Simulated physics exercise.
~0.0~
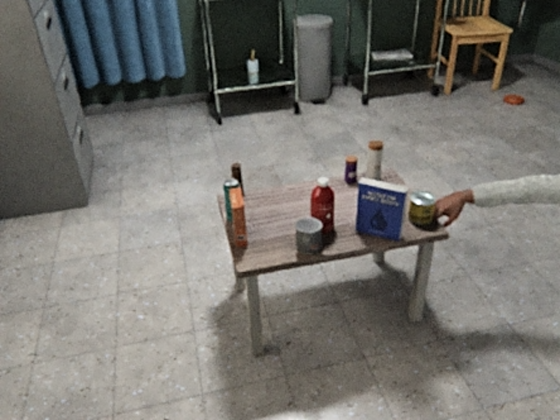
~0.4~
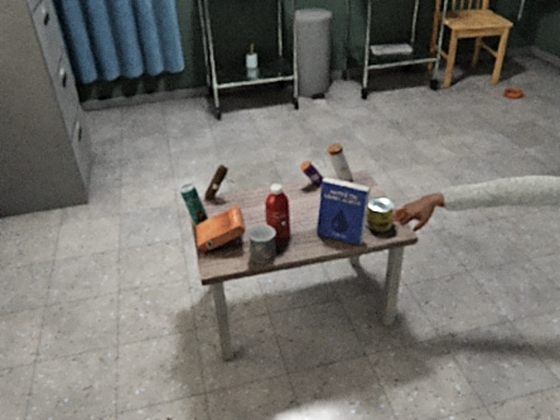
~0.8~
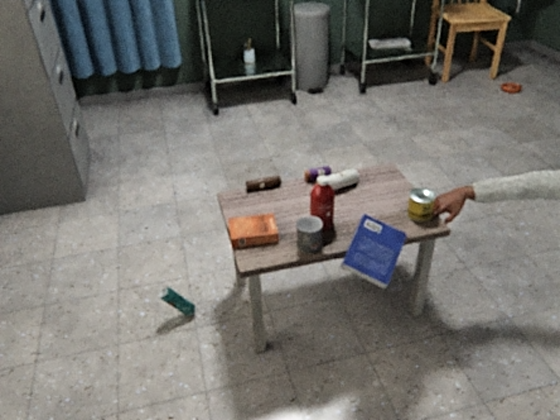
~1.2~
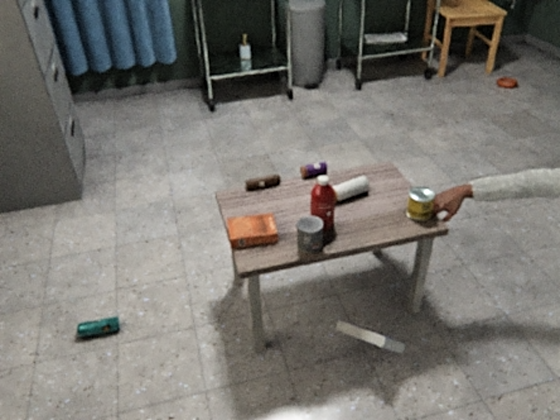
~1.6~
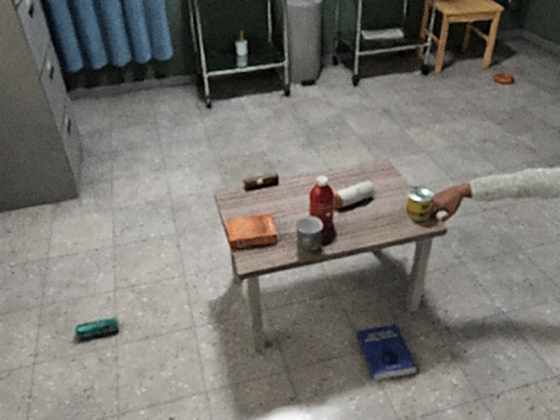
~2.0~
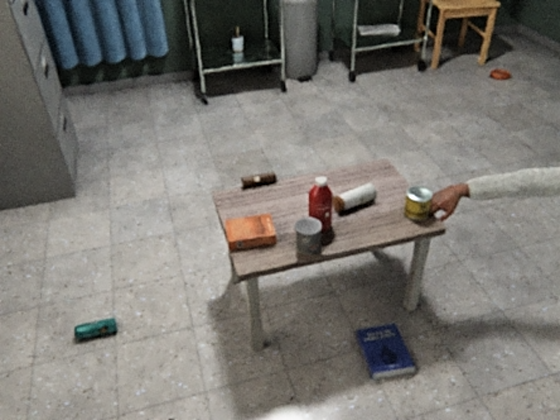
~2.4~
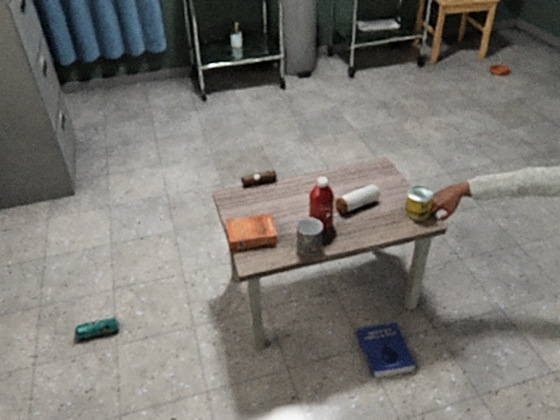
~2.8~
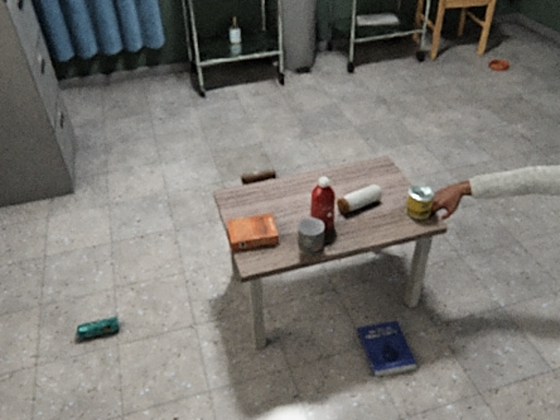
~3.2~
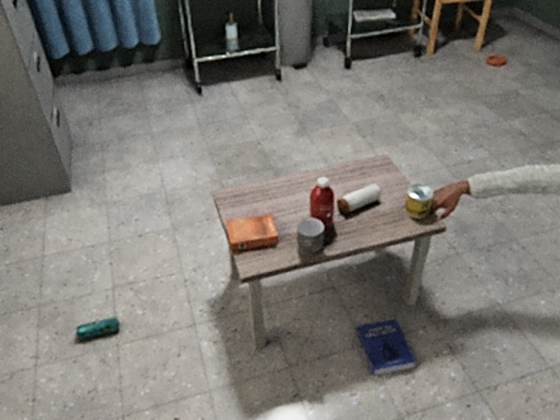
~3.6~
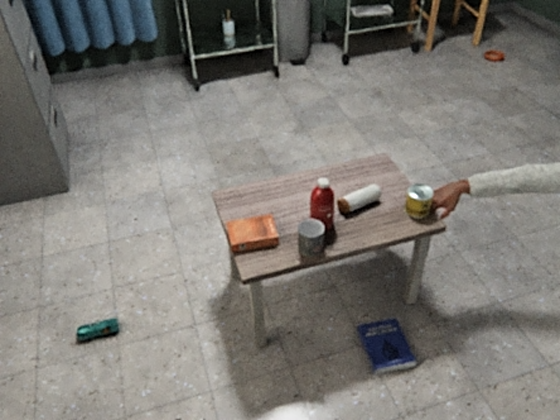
To begin with, a hand grips the right end of a small wooden table crowded with bottles, cans, a blue book and an orange packet. The table is dragged left, and several items tilt over, the orange packet toppling flat. It is then jerked back to the right, sending the turquoise can off the left side and the blue book over the front edge. The white jar and both shakers lie toppled, and the shakers disappear from the tabletop, purple first. Finally, the red bottle, grey tin and yellow tin stand beside the fallen jar and packet, with the book and can on the floor.
